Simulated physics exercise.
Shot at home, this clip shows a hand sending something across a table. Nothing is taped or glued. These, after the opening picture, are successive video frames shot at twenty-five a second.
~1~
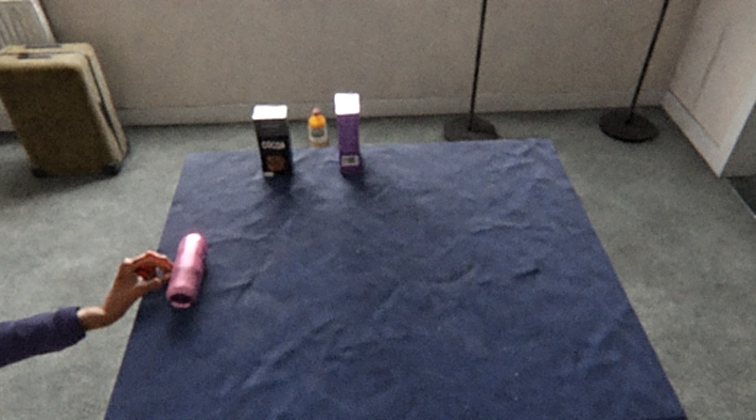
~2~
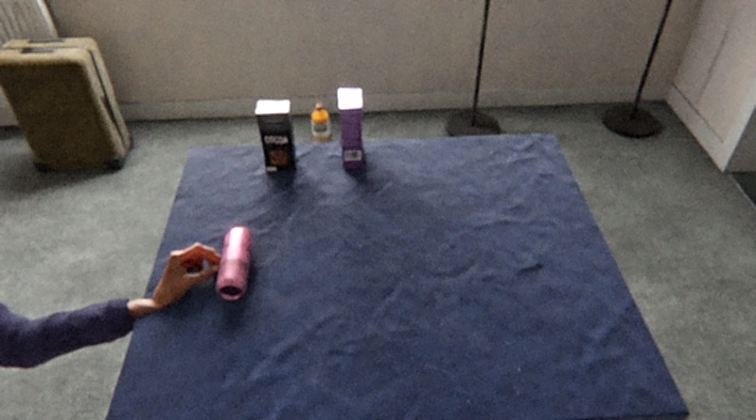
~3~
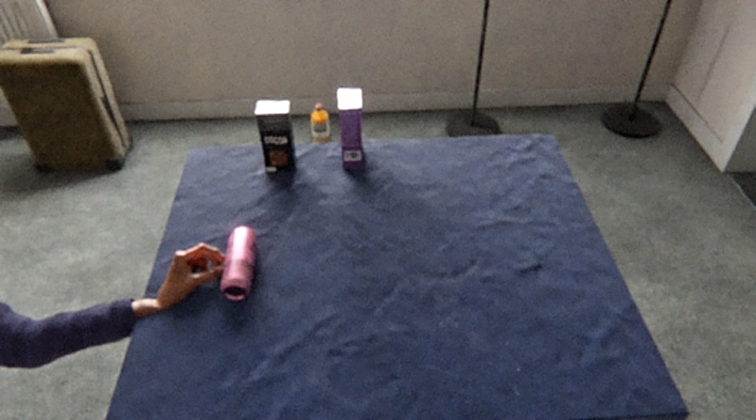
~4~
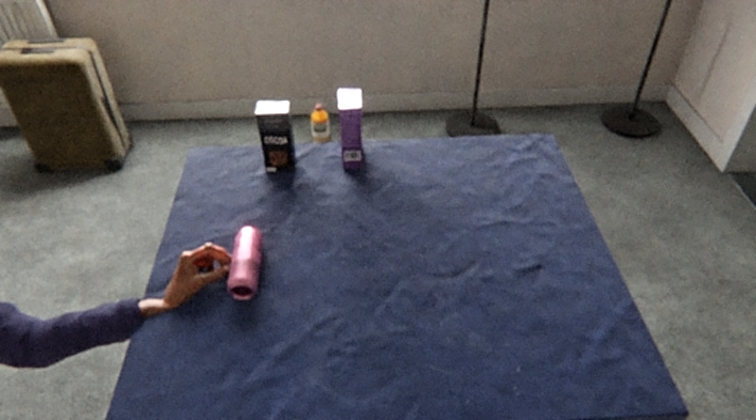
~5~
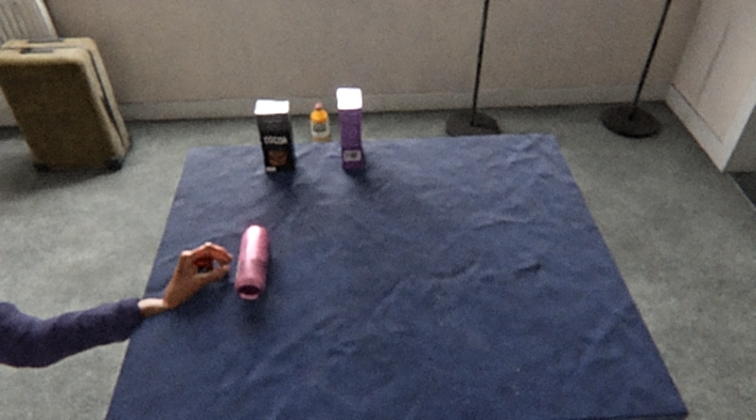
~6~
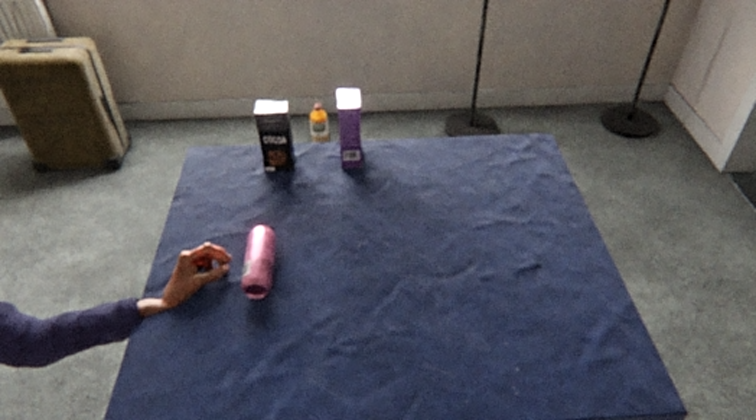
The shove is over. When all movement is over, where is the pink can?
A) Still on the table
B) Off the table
(A) Still on the table.
Then, 0.10 s after the last picture, pink can rolled about its own width near (276, 261).
Then, 0.30 s after the last picture, pink can rolled well along near (305, 259).
Then, 0.60 s after the last picture, pink can rolled well along near (339, 258).
Then, 0.90 s after the last picture, pink can rolled well along near (360, 257).
At rest, moved from the start, pink can. Seen from the same camera at the end, pink can near (369, 256).
